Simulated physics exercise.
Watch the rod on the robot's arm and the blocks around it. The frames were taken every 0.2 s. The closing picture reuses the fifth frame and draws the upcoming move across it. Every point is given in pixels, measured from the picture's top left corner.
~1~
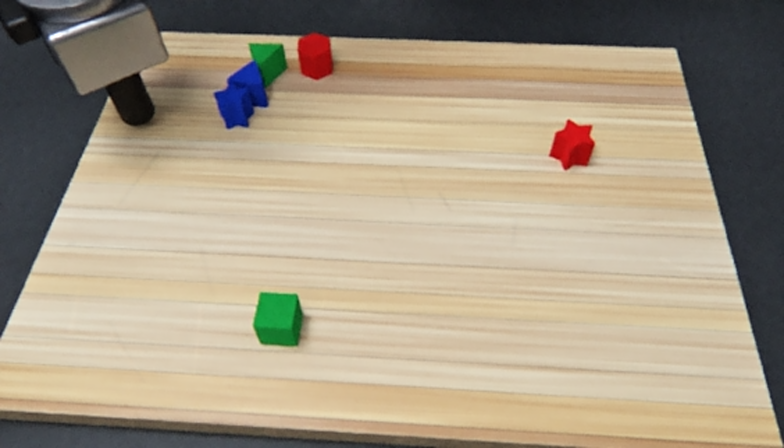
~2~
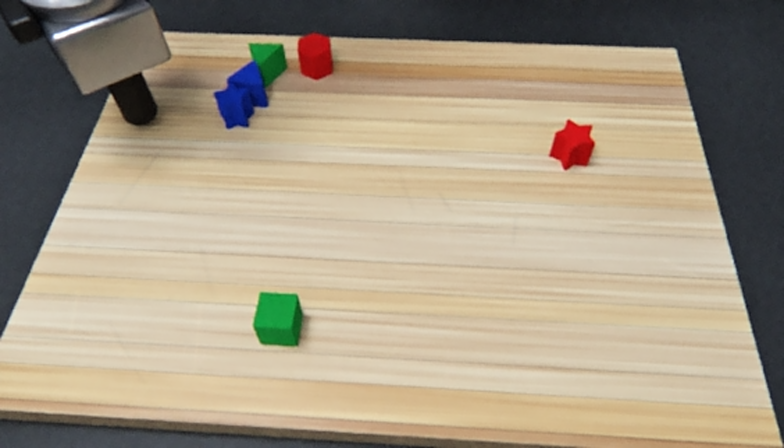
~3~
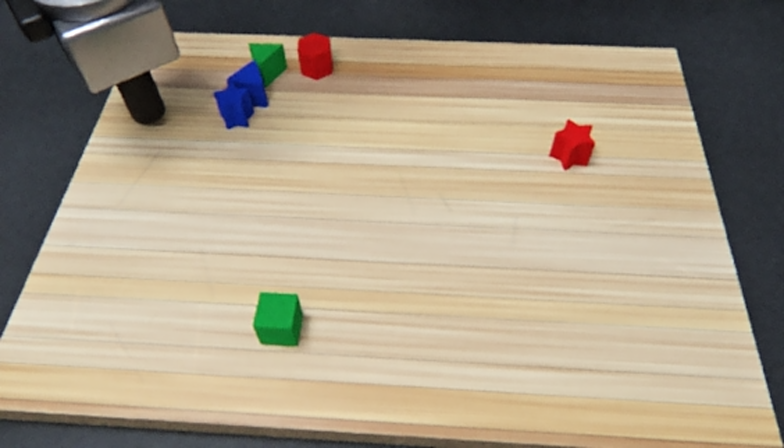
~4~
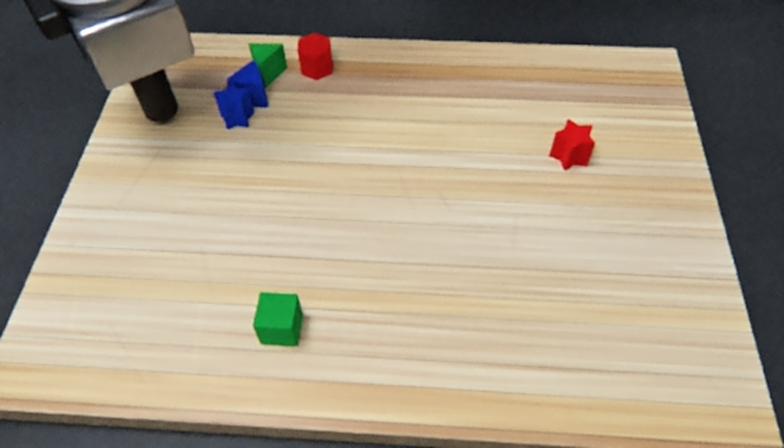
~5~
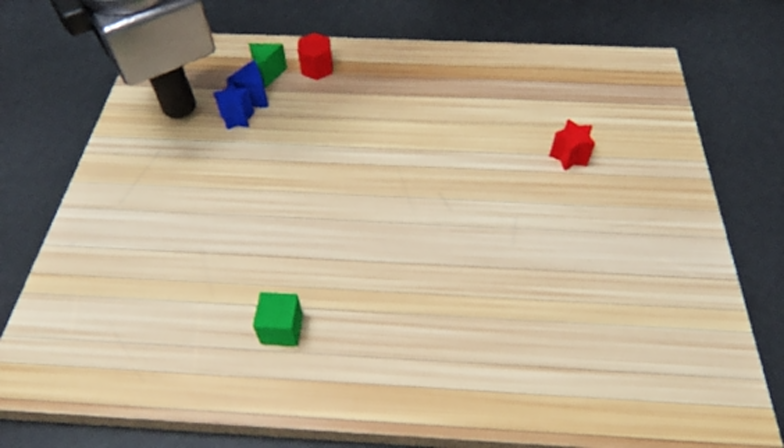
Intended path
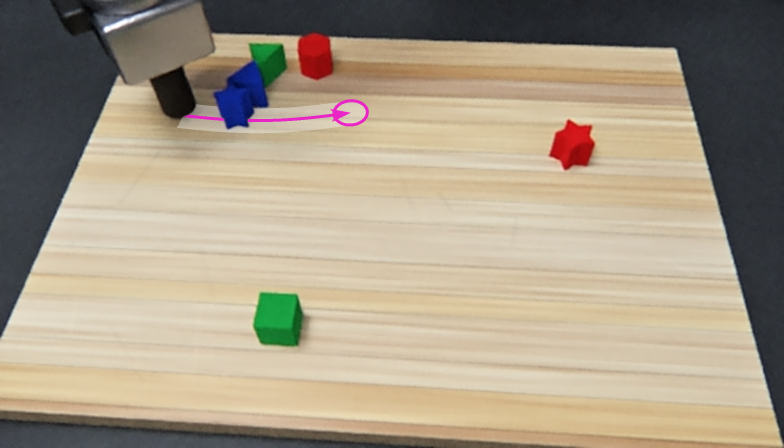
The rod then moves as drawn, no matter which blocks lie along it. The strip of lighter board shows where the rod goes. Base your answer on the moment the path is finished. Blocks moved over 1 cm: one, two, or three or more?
My forecast: 1.
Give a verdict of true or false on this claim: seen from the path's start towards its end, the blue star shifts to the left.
False
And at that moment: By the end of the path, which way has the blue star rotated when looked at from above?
The turn is clockwise.
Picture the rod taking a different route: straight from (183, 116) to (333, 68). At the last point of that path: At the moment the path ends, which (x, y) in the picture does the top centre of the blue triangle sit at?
The centre of its top will be at (325, 68).
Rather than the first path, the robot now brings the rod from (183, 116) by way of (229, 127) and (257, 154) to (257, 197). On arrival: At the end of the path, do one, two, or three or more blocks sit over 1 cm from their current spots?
It's going to be one.
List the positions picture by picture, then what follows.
Rod's lower end (139, 115); blue star (231, 95); blue triangle (247, 74), in the first frame.
Rod (141, 114); blocks still, in the second frame.
Rod (149, 113); blocks still, in the third frame.
Rod (162, 111); blocks still, in the fourth frame.
Rod (180, 108); blue star (231, 95); blue triangle (247, 74), in the fifth frame.
Drawn move, from (183, 116) via (266, 121), ending at (351, 113).
The first path, step by step. One third of the way, rod (235, 112); blue star (265, 98).
Two thirds of the way, rod (293, 111); blue star (318, 102), turned 45° clockwise.
At the end, rod (350, 105); blue star (365, 107), turned 80° clockwise; blue triangle still.
